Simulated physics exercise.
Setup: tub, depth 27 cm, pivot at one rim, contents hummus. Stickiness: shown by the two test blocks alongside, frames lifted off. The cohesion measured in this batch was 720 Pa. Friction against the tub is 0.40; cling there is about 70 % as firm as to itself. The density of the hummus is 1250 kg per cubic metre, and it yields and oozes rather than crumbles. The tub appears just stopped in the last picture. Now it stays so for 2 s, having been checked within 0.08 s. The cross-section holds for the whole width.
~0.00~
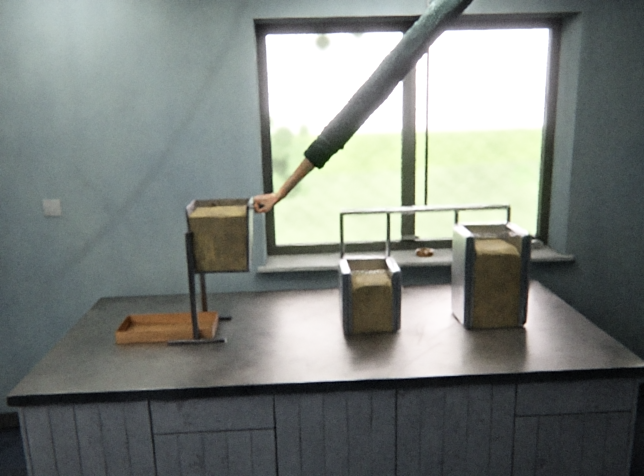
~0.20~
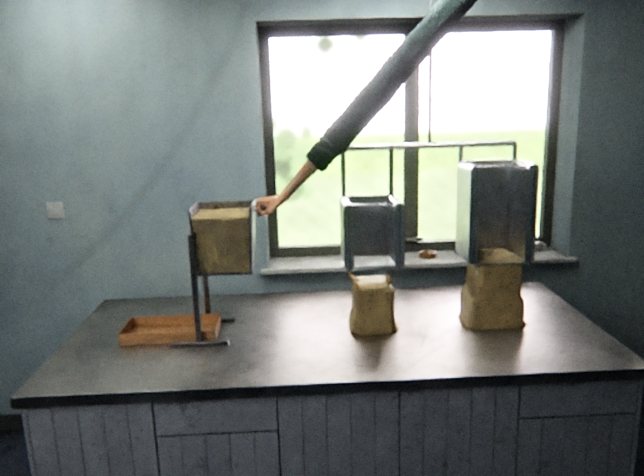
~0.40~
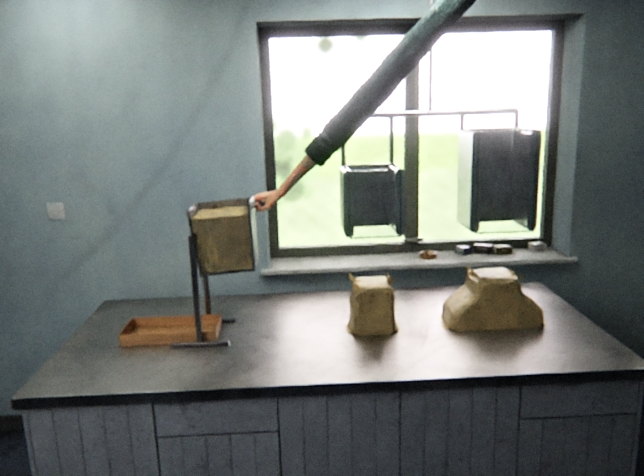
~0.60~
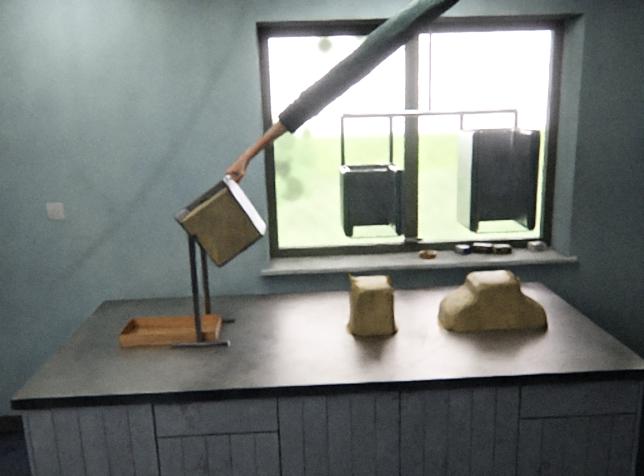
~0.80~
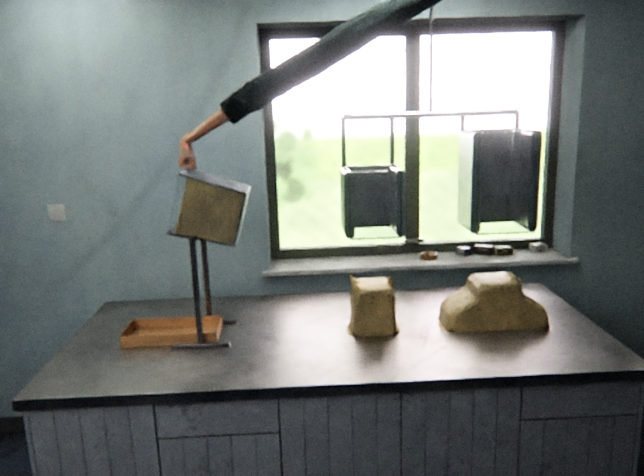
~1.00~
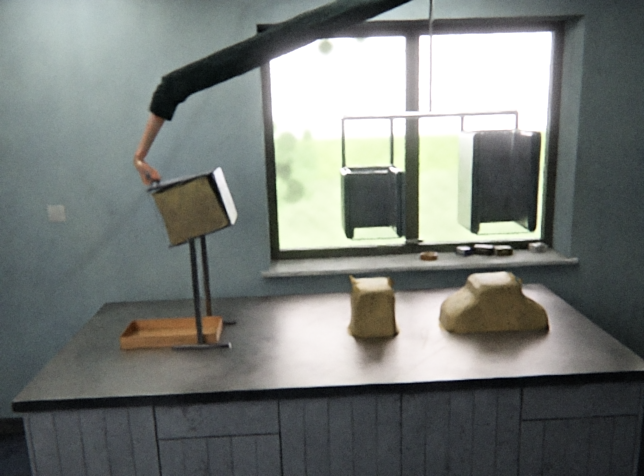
A metal frame lifts off two tan blocks, then an arm tilts a raised tub.
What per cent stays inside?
0 %.
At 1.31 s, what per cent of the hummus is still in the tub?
About 45 %.
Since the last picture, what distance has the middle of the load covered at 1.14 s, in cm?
I'd estimate roughly 6 centimetres.
By 1.14 s, the tub is at 105 degrees and holds 82 %.
By 1.31 s, the tub is at 105 degrees and holds 45 %.
By 1.48 s, the tub is at 105 degrees and holds 24 %.
By 1.65 s, the tub is at 105 degrees and holds 0 %.
By 3.00 s, at the end, the tub is at 105 degrees and holds 0 %.
